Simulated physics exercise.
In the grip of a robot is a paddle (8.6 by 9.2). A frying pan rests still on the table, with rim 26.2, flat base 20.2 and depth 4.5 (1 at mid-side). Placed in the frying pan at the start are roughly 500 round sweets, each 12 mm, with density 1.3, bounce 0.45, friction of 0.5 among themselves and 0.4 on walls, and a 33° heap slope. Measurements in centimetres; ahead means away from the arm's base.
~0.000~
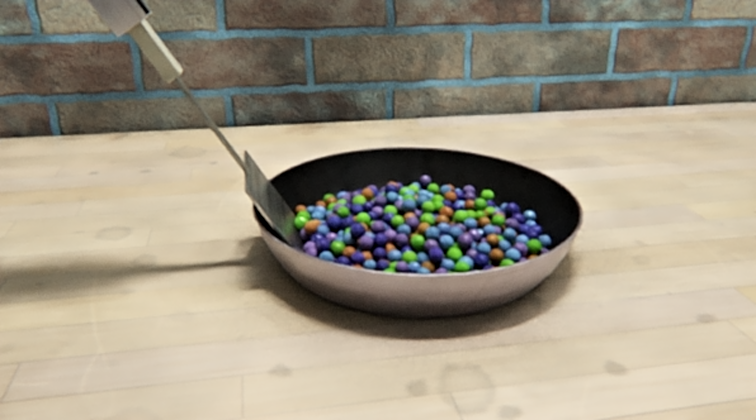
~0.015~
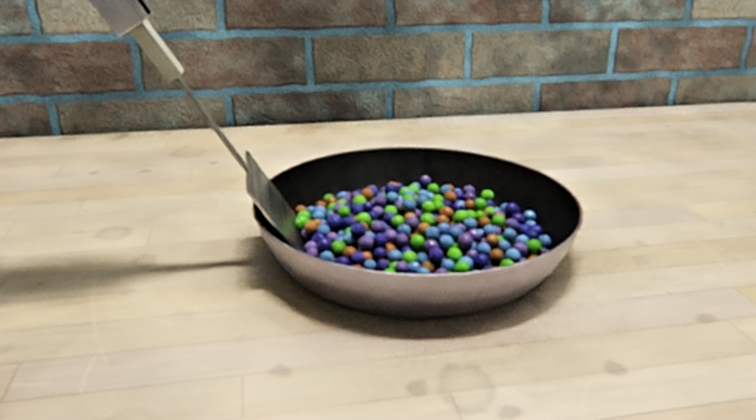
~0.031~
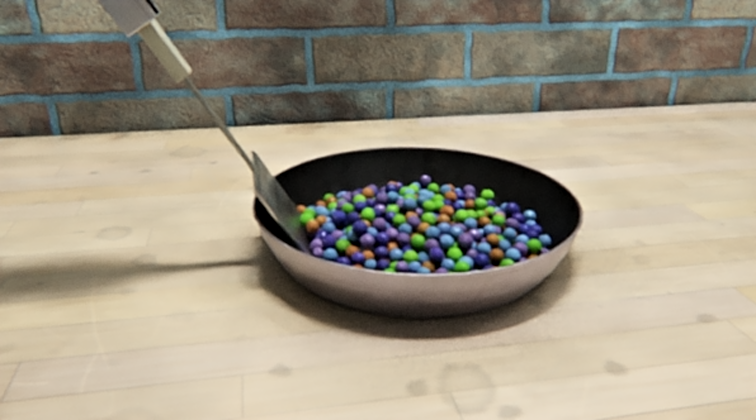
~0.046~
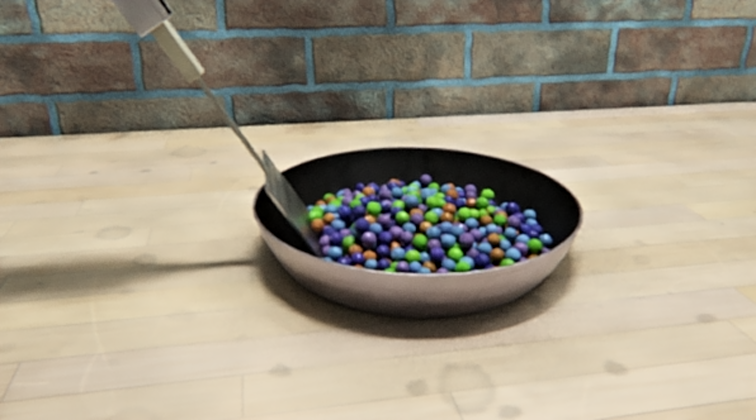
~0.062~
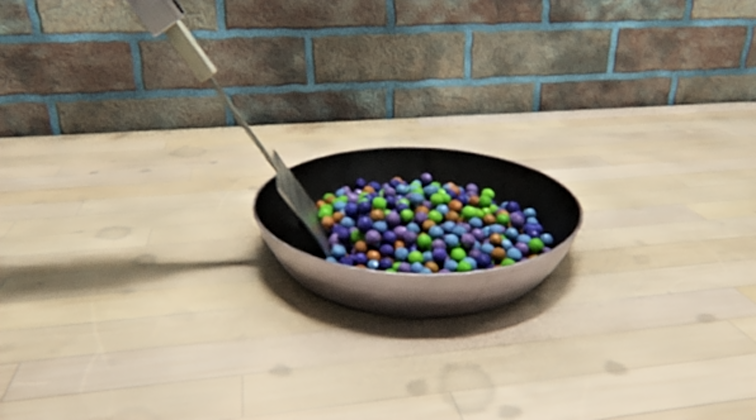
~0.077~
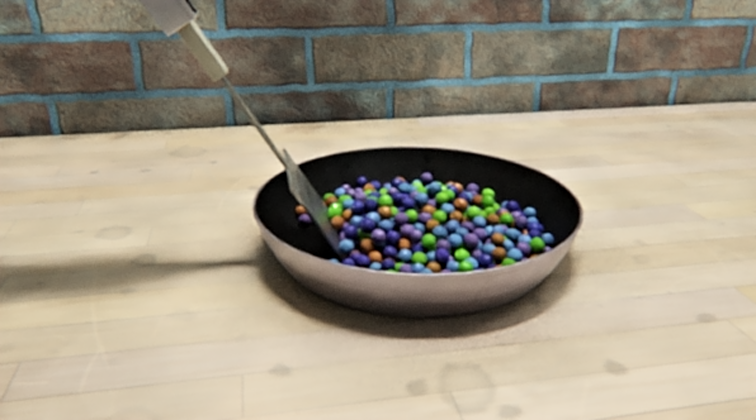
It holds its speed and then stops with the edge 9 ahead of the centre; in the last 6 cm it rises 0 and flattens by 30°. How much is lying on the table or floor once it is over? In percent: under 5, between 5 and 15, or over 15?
Under 5 percent.
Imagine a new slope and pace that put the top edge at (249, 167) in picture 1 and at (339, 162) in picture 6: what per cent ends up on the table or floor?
About 15 per cent.
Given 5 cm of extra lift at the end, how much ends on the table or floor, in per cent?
About 15 %.
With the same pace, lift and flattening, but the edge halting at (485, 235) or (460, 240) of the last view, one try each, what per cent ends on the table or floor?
First try about 0 percent, second about 0 percent.
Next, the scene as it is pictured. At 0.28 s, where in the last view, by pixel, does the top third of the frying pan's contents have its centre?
Centre: Approx. (489, 200) in the last view.
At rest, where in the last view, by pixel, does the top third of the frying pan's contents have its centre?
Look near (512, 195).
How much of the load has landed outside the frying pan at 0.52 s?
I'd say close to 2 in a hundred.
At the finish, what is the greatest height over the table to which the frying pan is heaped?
It reaches around 6.5 cm.
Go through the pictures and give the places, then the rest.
In the first frame, paddle top edge at (245, 169), sloping 59°; upper third of the load around (409, 224), from x 300 to 545, top at y 180; 495 in the frying pan.
In the second frame, paddle top edge at (247, 169), sloping 59°; upper third of the load around (409, 225), from x 300 to 545, top at y 180.
In the third frame, paddle top edge at (254, 169), sloping 59°; upper third of the load around (405, 224), from x 300 to 545, top at y 180.
In the fourth frame, paddle top edge at (265, 169), sloping 59°; upper third of the load around (406, 220), from x 300 to 545, top at y 180.
In the fifth frame, paddle top edge at (276, 168), sloping 59°; upper third of the load around (412, 218), from x 300 to 545, top at y 180.
In the sixth frame, paddle top edge at (287, 167), sloping 59°; upper third of the load around (417, 218), from x 300 to 545, top at y 180; 495 in the frying pan.
After 0.18 s, sloping 59°, highest piece 5 above the table; 495 in the frying pan.
After 0.28 s, sloping 48°, highest piece 6 above the table; 495 in the frying pan.
After 0.52 s, sloping 29°, highest piece 6 above the table; 489 in the frying pan, 6 on the table or floor.
After 1.58 s, sloping 29°, highest piece 6 above the table; 489 in the frying pan, 6 on the table or floor.
At rest, 489 in the frying pan, 6 on the table or floor. That is 1 % on the table or floor.
